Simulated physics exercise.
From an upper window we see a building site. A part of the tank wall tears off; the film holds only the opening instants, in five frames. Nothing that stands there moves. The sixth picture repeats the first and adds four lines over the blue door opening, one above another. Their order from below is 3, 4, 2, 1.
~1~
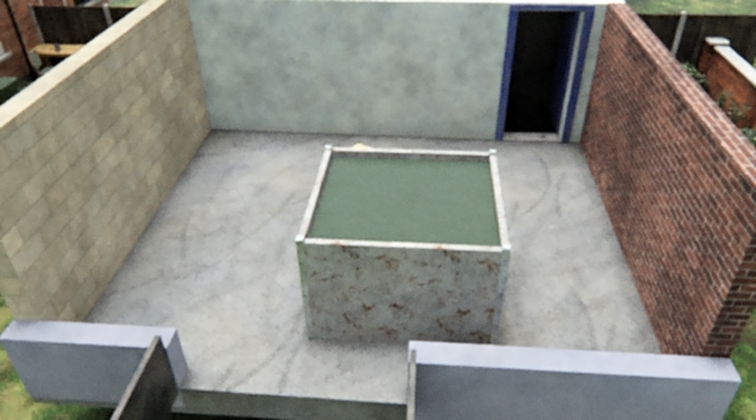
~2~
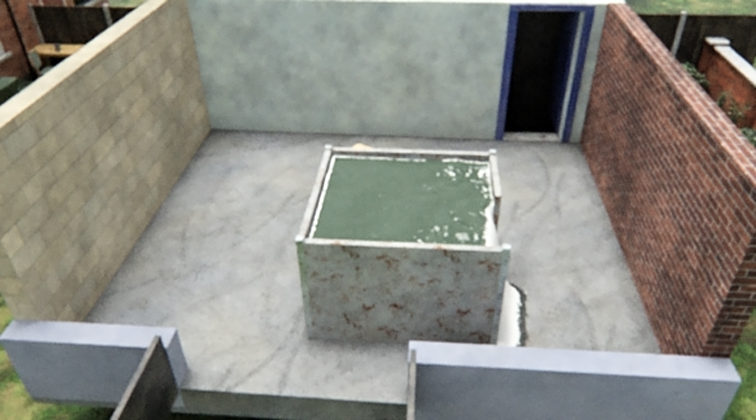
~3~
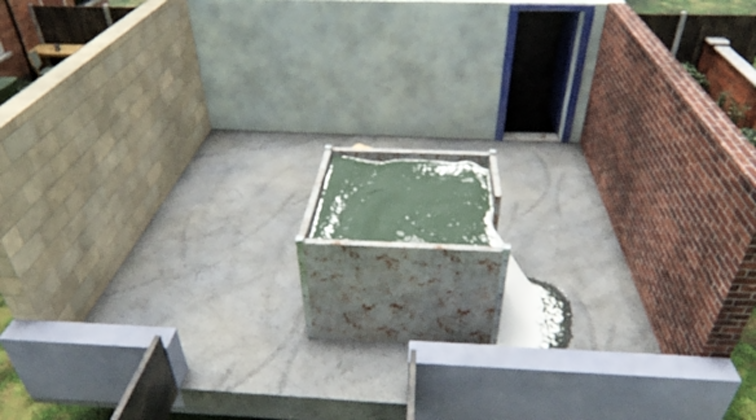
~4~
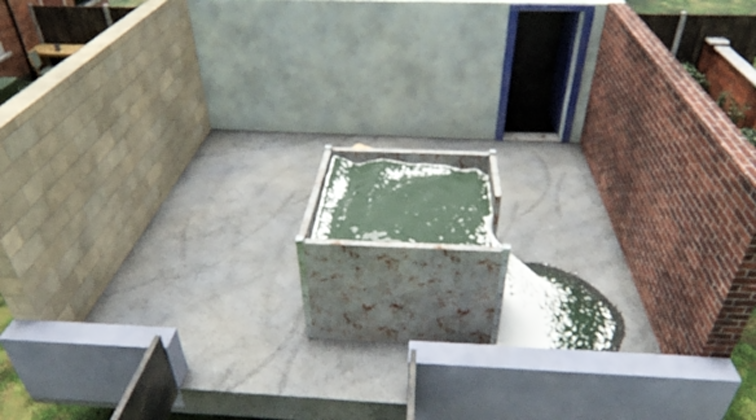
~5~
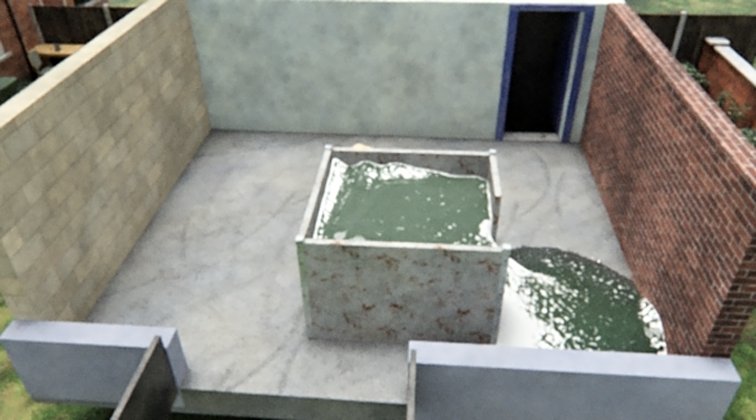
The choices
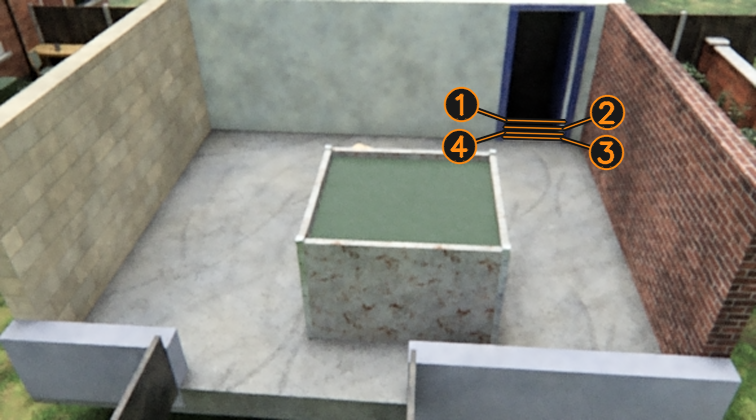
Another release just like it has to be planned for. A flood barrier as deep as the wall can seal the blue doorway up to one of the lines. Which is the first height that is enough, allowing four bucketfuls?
1 will do.
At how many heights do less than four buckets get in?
One of the four.
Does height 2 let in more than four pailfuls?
Yes, that goes wrong.
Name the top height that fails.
2.
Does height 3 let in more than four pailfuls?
Yes, that goes wrong.
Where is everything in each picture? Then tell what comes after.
In the first frame, water in the tank at rest, its middle at (406, 199); foot of the blue doorway at (532, 141); open gate at (291, 330).
In the second frame, 1 % of the ground under water, visible out to (504, 294).
In the third frame, 3 % of the ground under water, visible out to (563, 304).
In the fourth frame, 7 % of the ground under water, visible out to (610, 311).
In the fifth frame, 12 % of the ground under water, visible out to (633, 291).
In orange, 1 at (535, 121); 2 at (534, 127); 3 at (532, 137); 4 at (533, 133); from the bottom up 3, 4, 2, 1.
If 1 is chosen, a bucket or two gets in.
If 2 is chosen, about 13 bucketfuls get in.
If 3 is chosen, dozens of bucketfuls pour in.
If 4 is chosen, dozens of bucketfuls pour in.
